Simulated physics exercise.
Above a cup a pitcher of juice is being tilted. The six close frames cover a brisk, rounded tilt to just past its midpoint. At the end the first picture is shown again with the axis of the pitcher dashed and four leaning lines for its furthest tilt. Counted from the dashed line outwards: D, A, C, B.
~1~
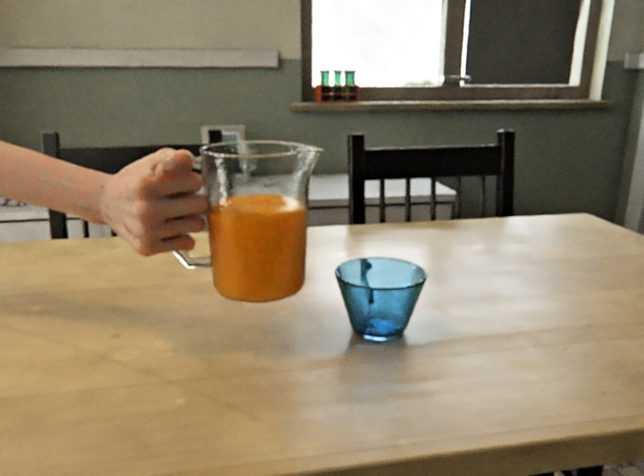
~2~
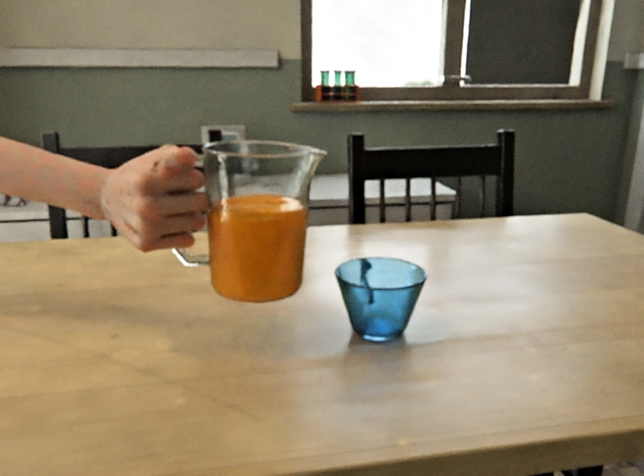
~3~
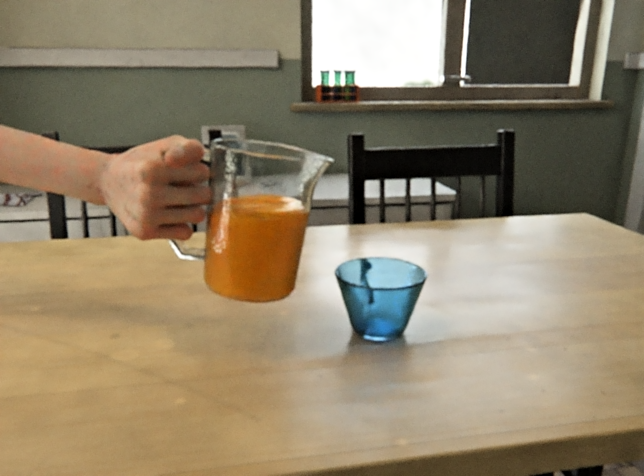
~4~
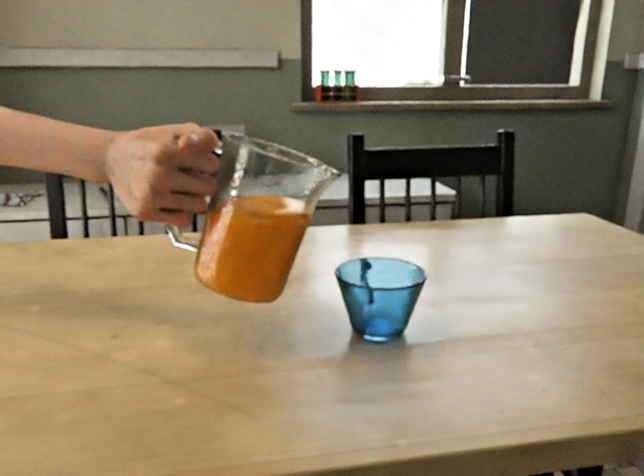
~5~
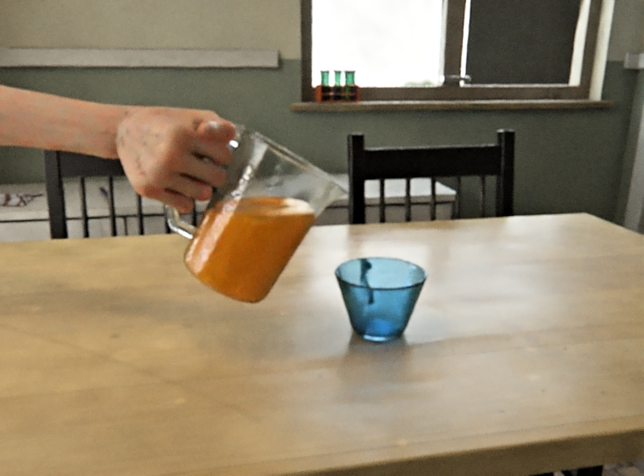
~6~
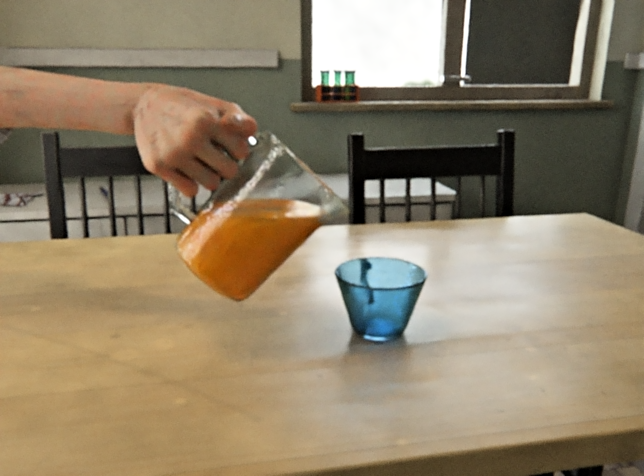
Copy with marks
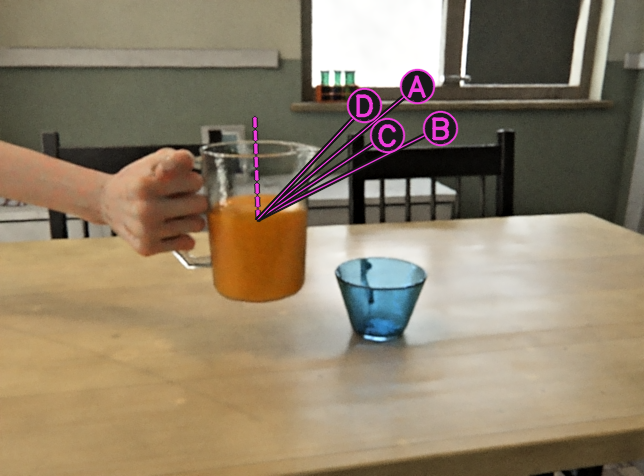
At a wooden table with dark chairs behind it, a hand held a glass pitcher of orange juice upright, then tilted it steadily to the right beside a small, empty blue cup.
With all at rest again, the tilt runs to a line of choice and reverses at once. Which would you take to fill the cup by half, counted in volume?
Mark B does it best.
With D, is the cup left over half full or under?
Under half.
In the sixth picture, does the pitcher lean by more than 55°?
No.
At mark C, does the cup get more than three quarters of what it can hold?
No, it does not.
On the marked copy, A at (404, 96); B at (424, 135); C at (372, 144); D at (353, 118).
For mark A, the cup ends with about 10 % of what it can hold.
For mark B, the cup ends with about 51 % of what it can hold.
For mark C, the cup ends with about 26 % of what it can hold.
For mark D, the cup ends with about 2 % of what it can hold.
